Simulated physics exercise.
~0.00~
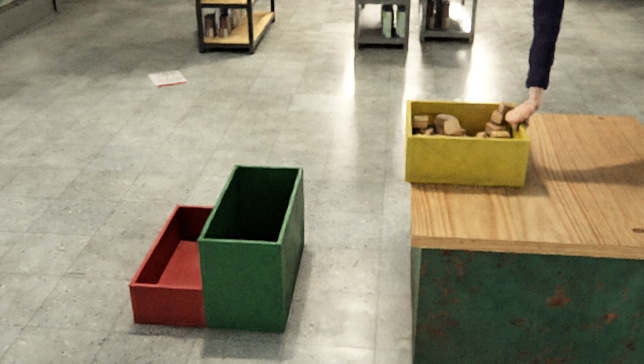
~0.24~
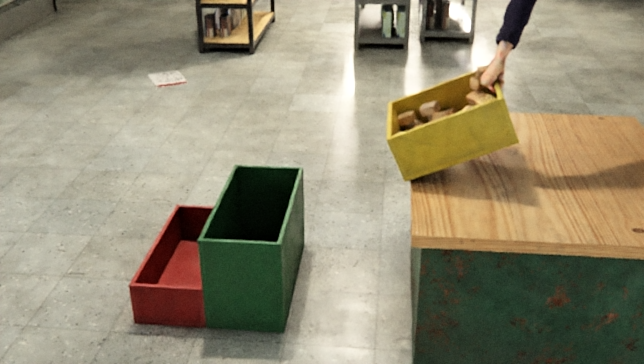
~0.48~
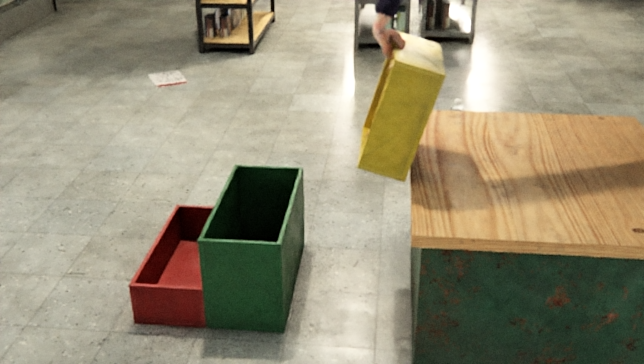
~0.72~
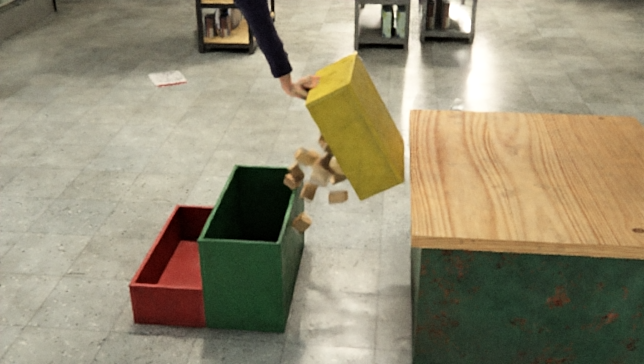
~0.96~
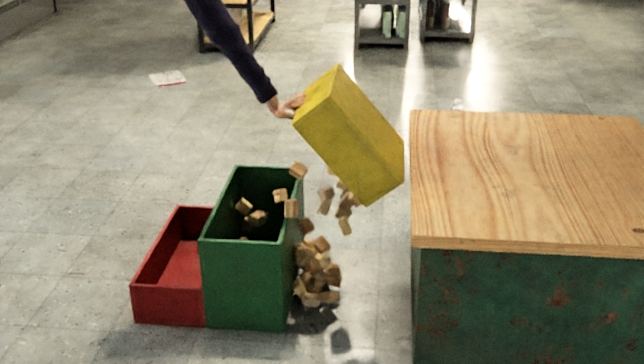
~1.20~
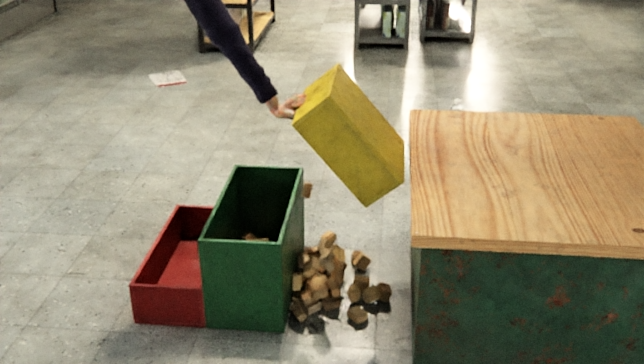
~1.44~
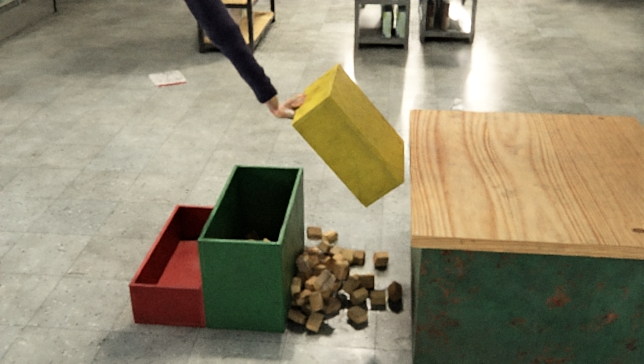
The video shows a hand lifting a yellow box of small wooden blocks from a bench and tipping it leftward toward a green box and a red one; a few blocks drop into the green box, but most pile up on the floor between it and the bench.
